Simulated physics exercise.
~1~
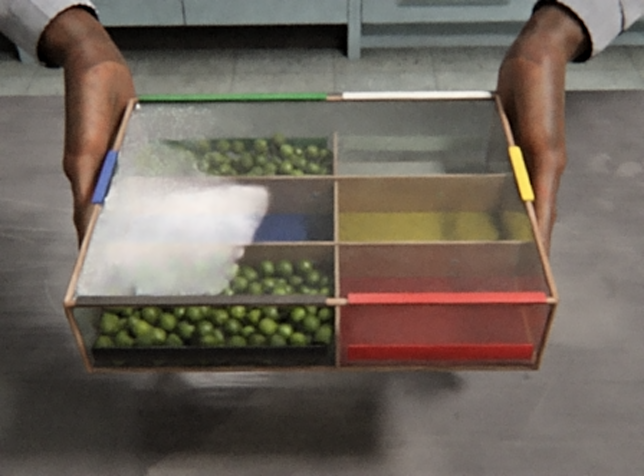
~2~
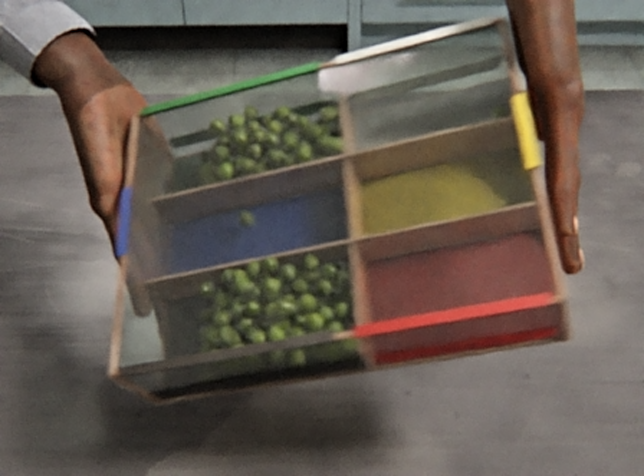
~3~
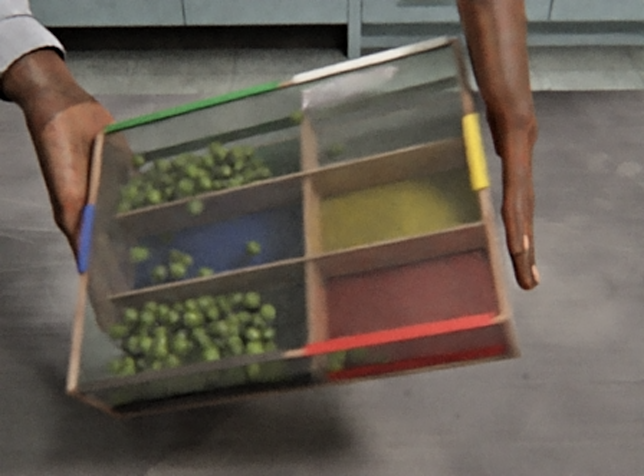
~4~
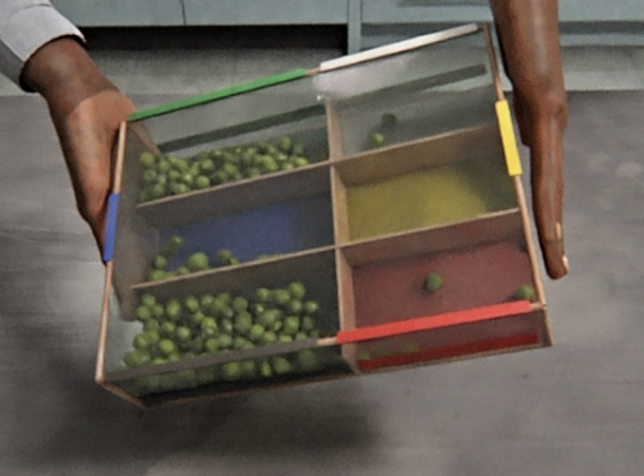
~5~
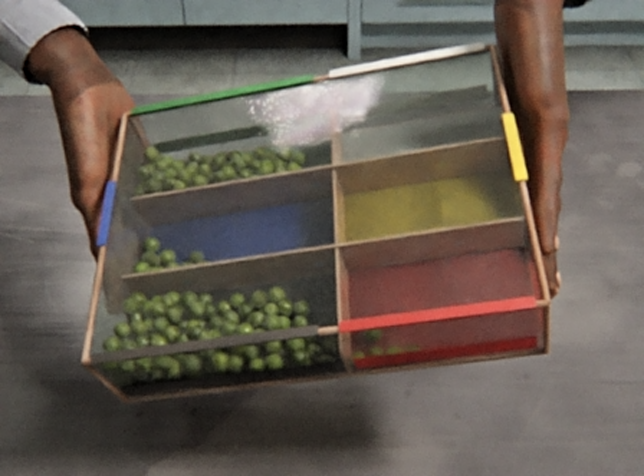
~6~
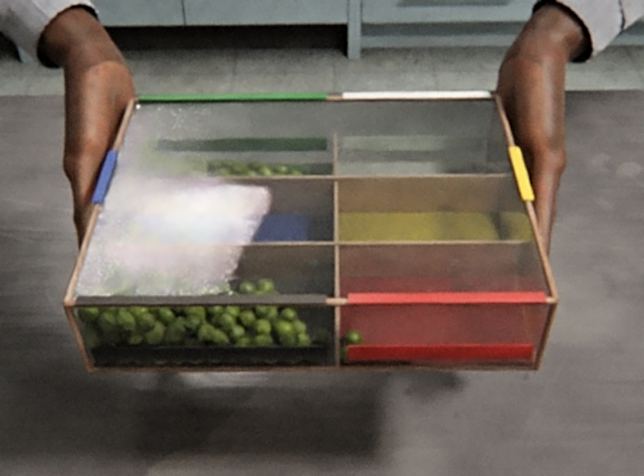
A clear-lidded box of small green olives was tilted by two hands, its right side raised, and shaken to and fro before being brought level again, with most olives ending in the black and green sections at left.
